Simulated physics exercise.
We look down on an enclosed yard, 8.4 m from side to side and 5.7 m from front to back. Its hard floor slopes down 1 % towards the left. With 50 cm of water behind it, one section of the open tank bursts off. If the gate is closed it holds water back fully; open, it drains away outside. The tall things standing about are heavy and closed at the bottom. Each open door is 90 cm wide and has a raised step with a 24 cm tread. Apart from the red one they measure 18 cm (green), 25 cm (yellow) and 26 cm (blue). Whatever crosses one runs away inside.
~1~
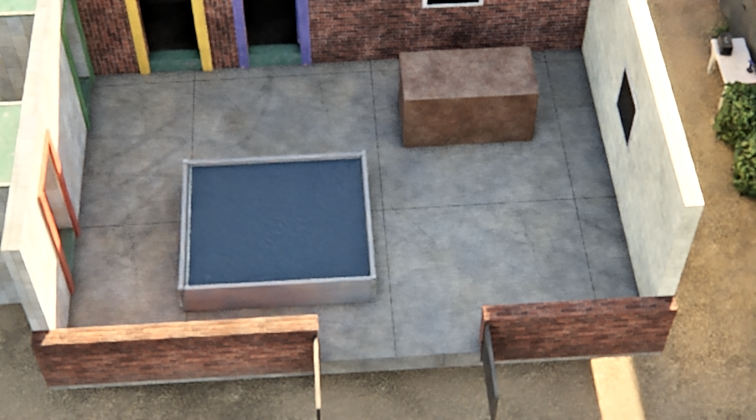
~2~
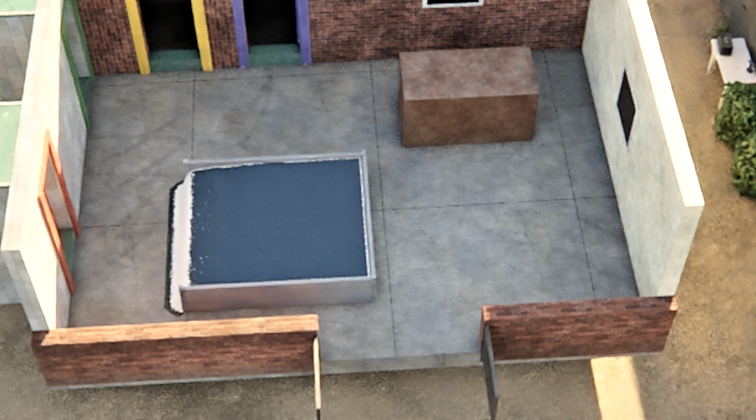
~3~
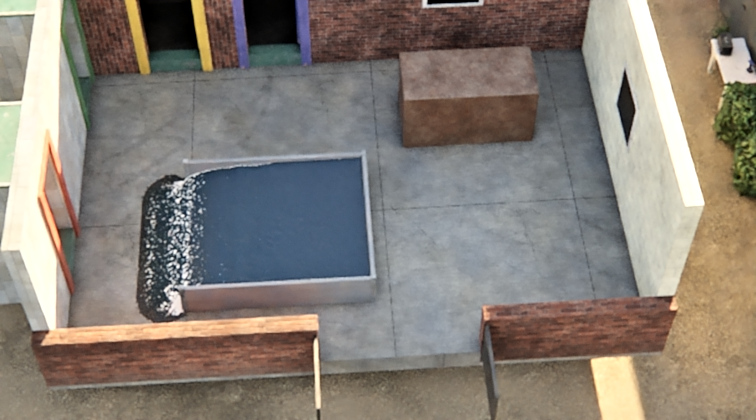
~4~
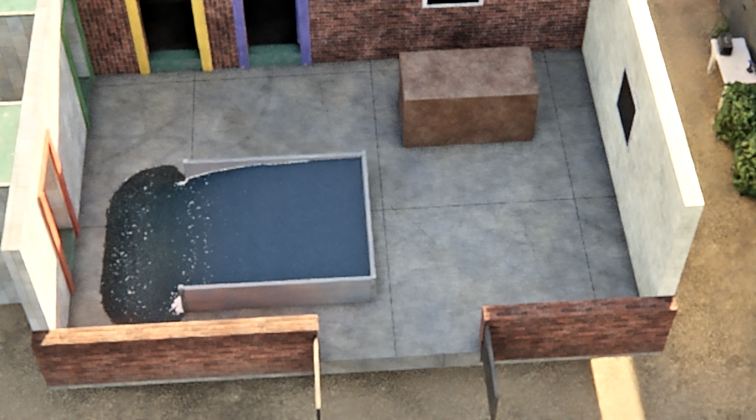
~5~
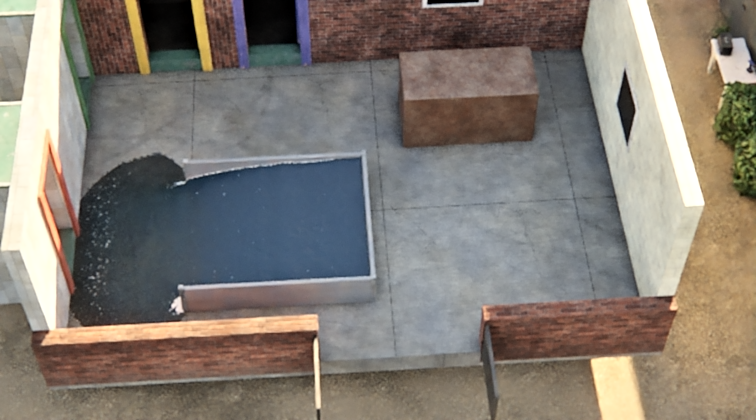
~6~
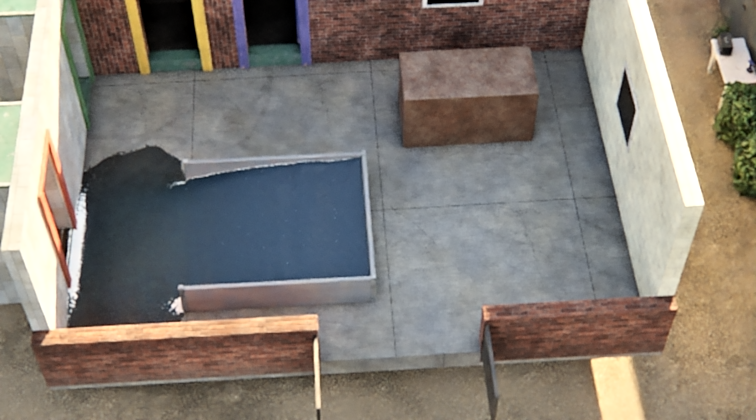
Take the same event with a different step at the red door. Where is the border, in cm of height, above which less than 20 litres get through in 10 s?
Close to 33 cm is just enough.
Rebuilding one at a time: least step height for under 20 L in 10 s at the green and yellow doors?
Roughly 20 cm at green and 15 cm at yellow.
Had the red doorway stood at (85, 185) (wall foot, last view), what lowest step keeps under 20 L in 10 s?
Roughly 24 cm.
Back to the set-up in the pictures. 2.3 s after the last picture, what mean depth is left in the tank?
Roughly 16 cm on average.
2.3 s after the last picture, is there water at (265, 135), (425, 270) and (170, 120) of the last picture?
In that order: Still dry, dry, under water.
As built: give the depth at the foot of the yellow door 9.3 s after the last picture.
Some 8.0 cm.
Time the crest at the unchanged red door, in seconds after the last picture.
Around 1.4 s.
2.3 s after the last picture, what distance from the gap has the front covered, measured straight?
Some 4.0 m out.
Then, 0.7 s after the last picture water covers 20 % of the floor, deepest (38 cm) near (75, 260); 38 cm at the red door, 24 litres in over its 24 cm step.
Then, 2.3 s after the last picture water covers 30 % of the floor, deepest (39 cm) near (65, 362); 35 cm at the red door, 116 litres in over its 24 cm step.
Then, 9.3 s after the last picture water covers 100 % of the floor, deepest (10 cm) near (93, 80); 8 cm at the red door, 140 litres in over its 24 cm step.
At the red door as built, the water peaked near 39 cm, 1.3 s after the last picture.
With a step of 28 cm, 74 litres would have come in within the 10 s; with 38 cm, 1 litre. So under 20 litres takes about 33 cm.
